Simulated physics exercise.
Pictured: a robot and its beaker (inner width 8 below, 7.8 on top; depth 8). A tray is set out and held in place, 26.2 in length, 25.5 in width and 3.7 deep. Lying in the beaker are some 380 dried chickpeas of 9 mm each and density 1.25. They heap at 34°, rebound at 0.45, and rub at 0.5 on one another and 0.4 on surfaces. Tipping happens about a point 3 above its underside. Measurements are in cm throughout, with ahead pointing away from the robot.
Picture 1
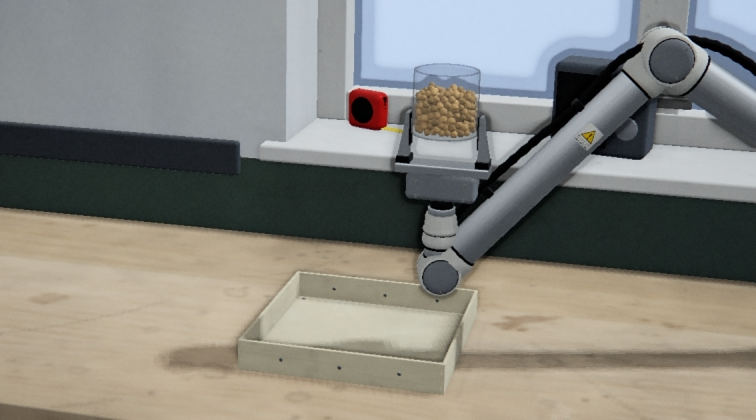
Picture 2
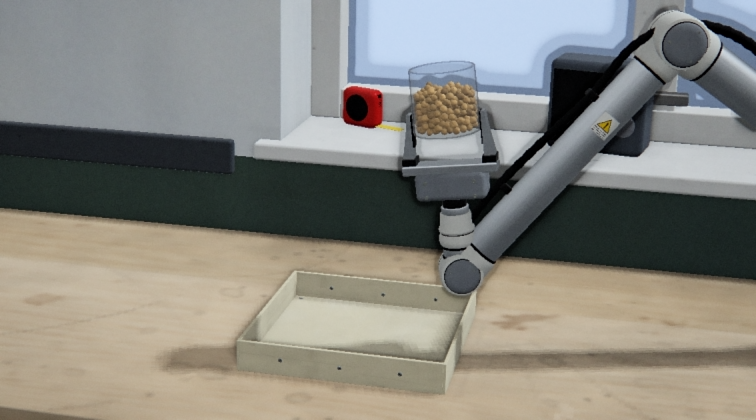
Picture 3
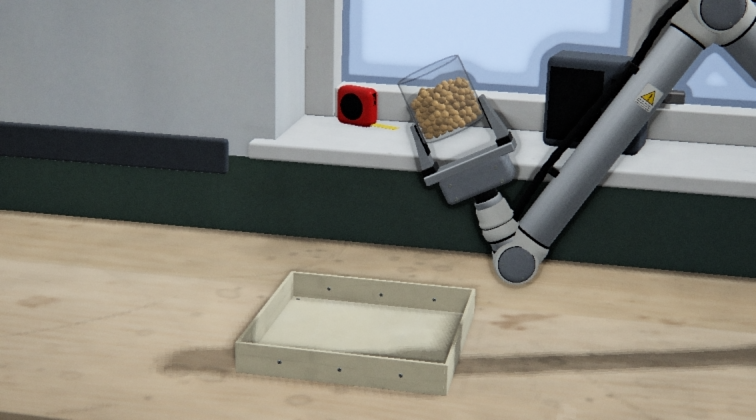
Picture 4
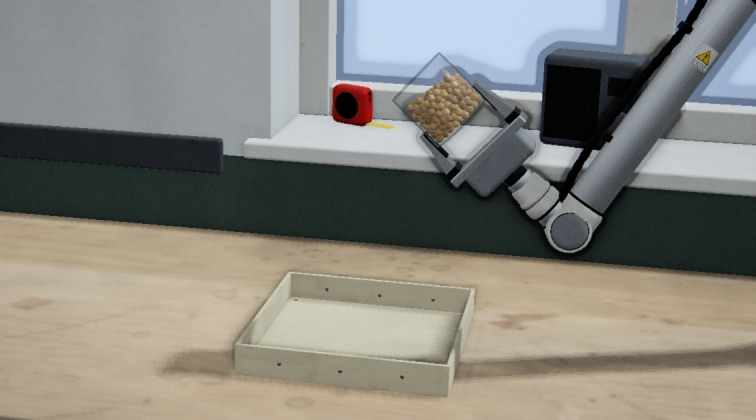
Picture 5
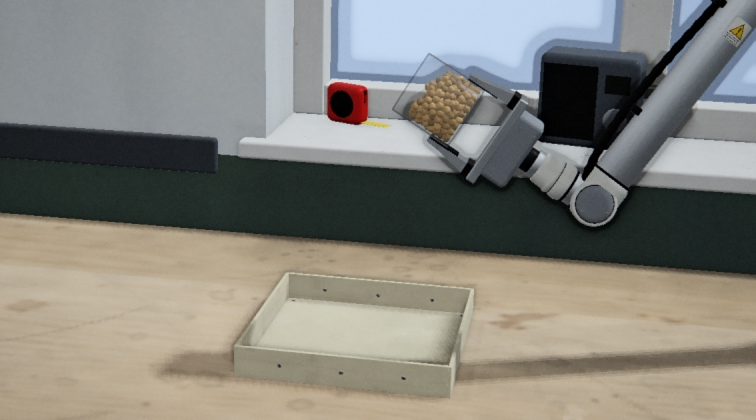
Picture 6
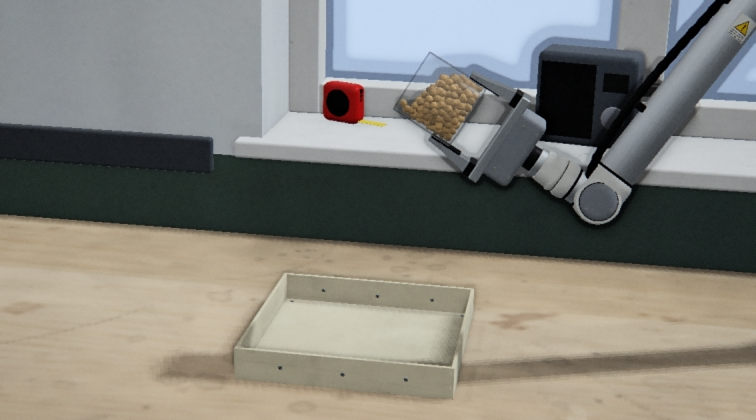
A robot arm holding a clear beaker of small tan balls above a shallow tray slowly leaned it over to the left, then almost stopped moving, with the balls still inside.
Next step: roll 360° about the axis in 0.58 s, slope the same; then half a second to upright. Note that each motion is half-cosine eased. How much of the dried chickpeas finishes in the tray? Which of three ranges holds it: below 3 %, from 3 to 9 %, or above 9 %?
It lands in the range below 3 %.
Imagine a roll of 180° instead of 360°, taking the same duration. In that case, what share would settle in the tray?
Then roughly 0 per cent.
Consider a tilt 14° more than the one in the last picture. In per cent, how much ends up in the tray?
10 percent or so.
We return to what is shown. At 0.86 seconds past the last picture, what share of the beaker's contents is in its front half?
About 50 per cent.
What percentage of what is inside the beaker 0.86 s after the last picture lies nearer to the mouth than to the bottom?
Roughly 30 %.
Then, 0.43 s later, tipped 60°, highest piece 37 above the table; 376 in the beaker.
Then, 0.86 s later, tipped 24°, highest piece 37 above the table; 376 in the beaker.
Then, 1.28 s later, upright, highest piece 38 above the table; 376 in the beaker.
Then, 1.98 s later, upright, highest piece 38 above the table; 376 in the beaker.
At rest, 376 in the beaker. That is 0 % in the tray.
